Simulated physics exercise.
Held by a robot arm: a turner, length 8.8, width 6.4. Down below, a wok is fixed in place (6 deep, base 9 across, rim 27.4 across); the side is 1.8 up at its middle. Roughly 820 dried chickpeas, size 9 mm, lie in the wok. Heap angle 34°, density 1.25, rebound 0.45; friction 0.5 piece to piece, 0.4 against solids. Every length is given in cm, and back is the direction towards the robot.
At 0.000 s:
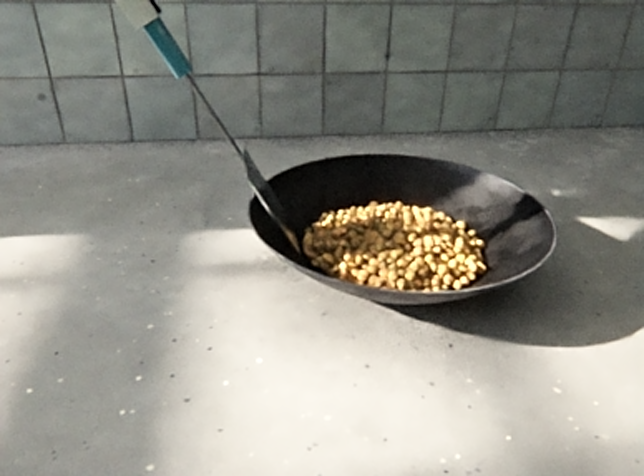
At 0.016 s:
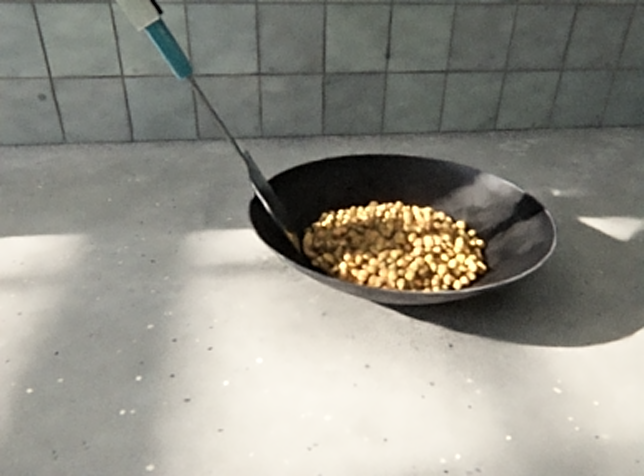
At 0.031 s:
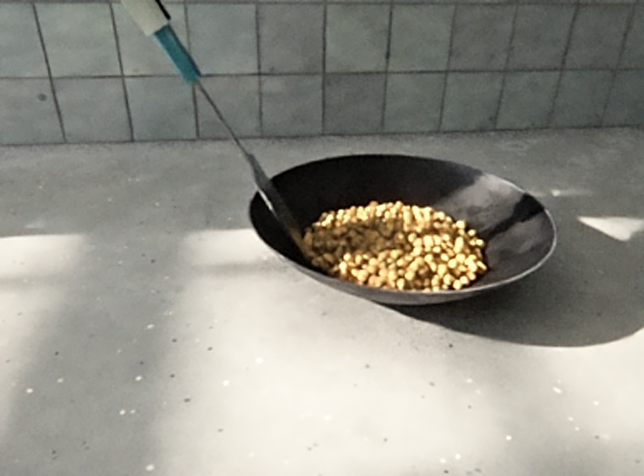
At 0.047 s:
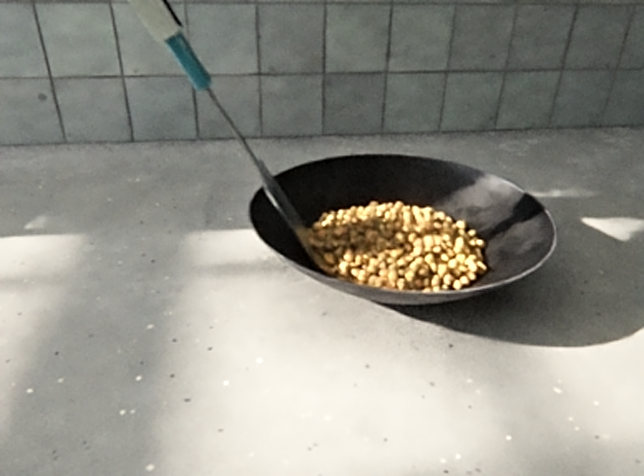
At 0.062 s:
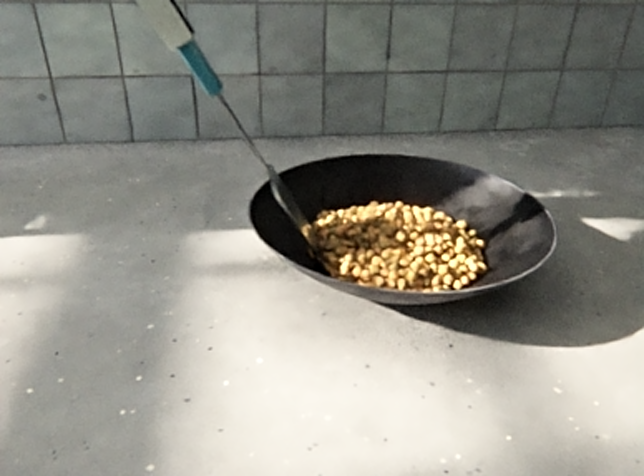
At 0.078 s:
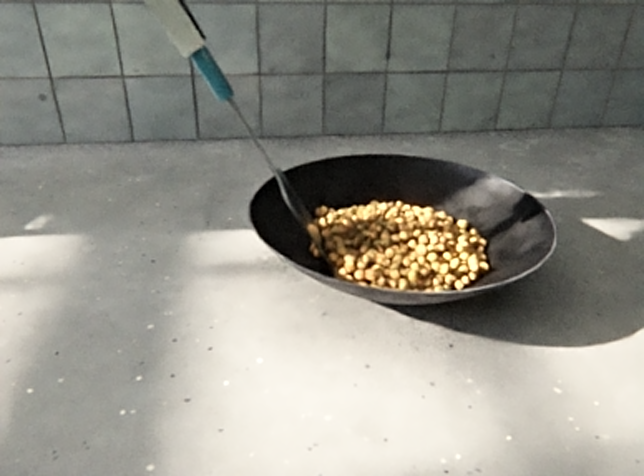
On a grey counter, a turner moves slightly right, nudging chickpeas in a dark wok.
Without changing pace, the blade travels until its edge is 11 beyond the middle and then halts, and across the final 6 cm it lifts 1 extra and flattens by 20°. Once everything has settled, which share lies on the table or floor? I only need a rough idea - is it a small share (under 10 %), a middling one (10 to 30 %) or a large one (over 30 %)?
A middling one, 10 to 30 %.
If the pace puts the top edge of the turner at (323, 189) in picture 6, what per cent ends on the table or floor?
My guess is around 35 percent.
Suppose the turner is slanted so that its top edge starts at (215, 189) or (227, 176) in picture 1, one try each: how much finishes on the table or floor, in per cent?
Close to 15 and 15 percent respectively.
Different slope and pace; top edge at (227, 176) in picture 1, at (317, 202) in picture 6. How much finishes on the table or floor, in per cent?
40 per cent.
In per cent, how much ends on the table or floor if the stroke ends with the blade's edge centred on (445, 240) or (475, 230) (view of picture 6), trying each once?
About 0 and 0 per cent.
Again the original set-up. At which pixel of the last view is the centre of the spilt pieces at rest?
I'd place it close to (576, 243).
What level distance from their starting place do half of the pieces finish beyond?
I'd estimate close to 4 centimetres.
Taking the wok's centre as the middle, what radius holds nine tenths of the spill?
30 centimetres, give or take.
After 0.21 s, sloping 61°, highest piece 10 above the table; 819 in the wok, 1 on the blade or in flight.
After 0.33 s, sloping 55°, highest piece 11 above the table; 819 in the wok, 1 on the blade or in flight.
After 0.60 s, sloping 41°, highest piece 7 above the table; 673 in the wok, 137 on the table or floor, 10 on the blade or in flight.
After 1.65 s, sloping 41°, highest piece 7 above the table; 670 in the wok, 150 on the table or floor.
In the end, 670 in the wok, 150 on the table or floor. That is 18 % on the table or floor.
